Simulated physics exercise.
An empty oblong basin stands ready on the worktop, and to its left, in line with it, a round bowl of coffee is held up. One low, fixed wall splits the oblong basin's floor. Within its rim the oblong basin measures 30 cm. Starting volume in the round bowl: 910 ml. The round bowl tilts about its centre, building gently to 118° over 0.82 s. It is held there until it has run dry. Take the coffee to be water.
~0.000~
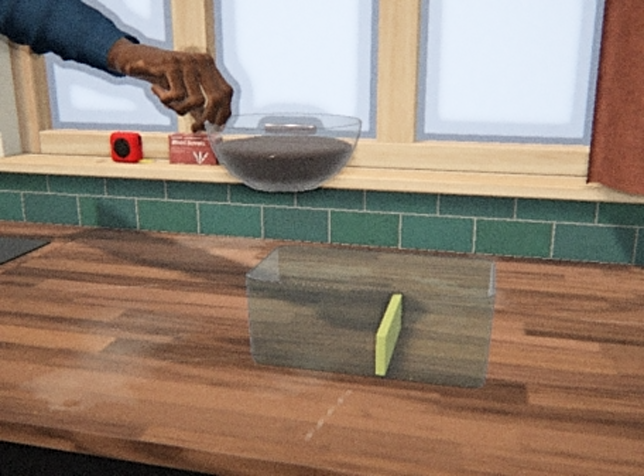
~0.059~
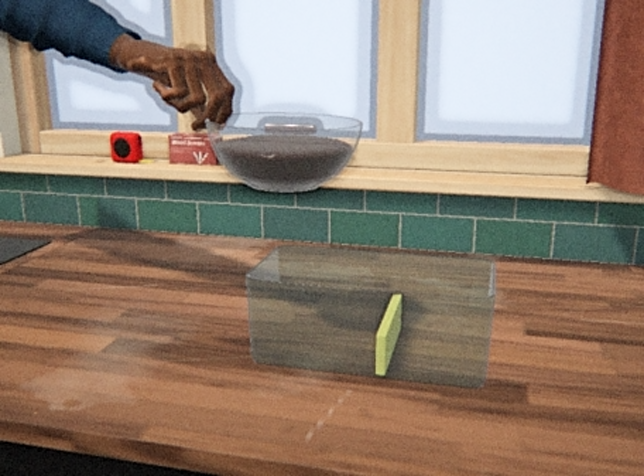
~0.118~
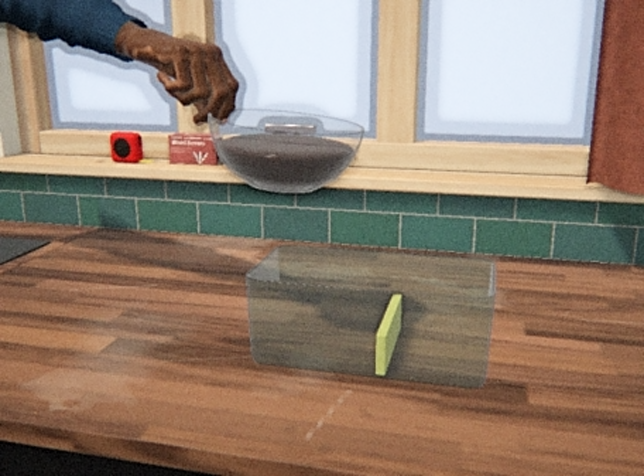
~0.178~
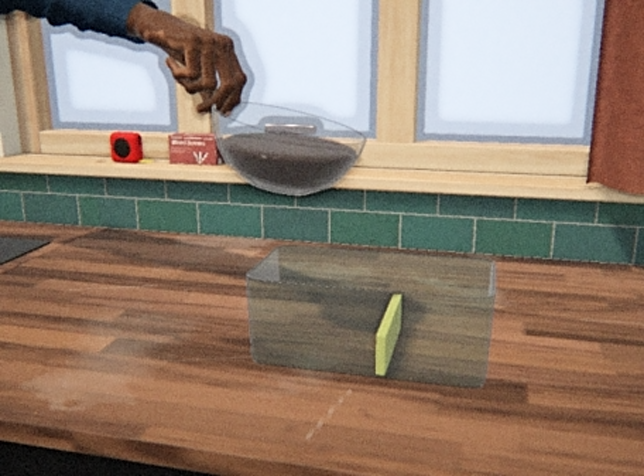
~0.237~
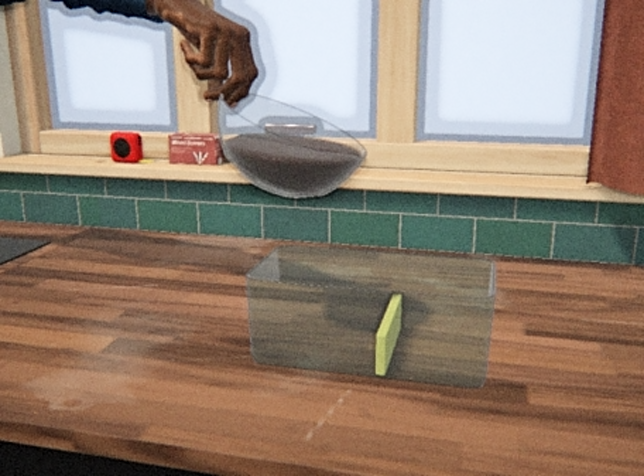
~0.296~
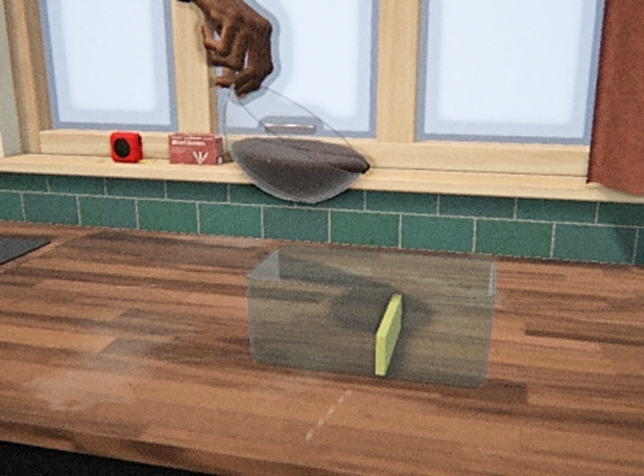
A round glass bowl of dark coffee, its left side lifted by a hand, tilts gradually to the right above a wooden worktop, the hand rising and moving rightward while a clear oblong basin with a yellow-green strip stays still.
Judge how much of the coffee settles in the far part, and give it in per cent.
Some 40 per cent settles in the far part.
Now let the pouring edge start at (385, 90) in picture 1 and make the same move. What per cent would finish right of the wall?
Result then: Approx. 60 %.
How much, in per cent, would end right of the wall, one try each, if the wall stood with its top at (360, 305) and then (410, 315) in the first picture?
First try about 65 %, second try about 15 %.
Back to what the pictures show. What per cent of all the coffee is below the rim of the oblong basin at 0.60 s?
About 68%.
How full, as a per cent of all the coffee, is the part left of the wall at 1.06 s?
Roughly 54 per cent.
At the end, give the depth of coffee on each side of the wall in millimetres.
Left roughly 20 mm; right roughly 20 mm.
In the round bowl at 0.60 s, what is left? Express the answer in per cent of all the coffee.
Still held: Roughly 7 % of the total.
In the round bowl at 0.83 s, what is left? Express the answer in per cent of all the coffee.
0 in a hundred, give or take.
By 0.60 s the tilt is 99° and 7 per cent is still to pour, 26 is left of the wall and 42 right of it.
By 0.83 s the tilt is 118° and 0 per cent is still to pour, 51 is left of the wall and 36 right of it.
By 1.06 s the tilt is 118° and 0 per cent is still to pour, 54 is left of the wall and 41 right of it.
By 1.32 s the tilt is 118° and 0 per cent is still to pour, 54 is left of the wall and 41 right of it.
At rest 54 per cent lies left of the wall, 40 right of it and 6 outside.
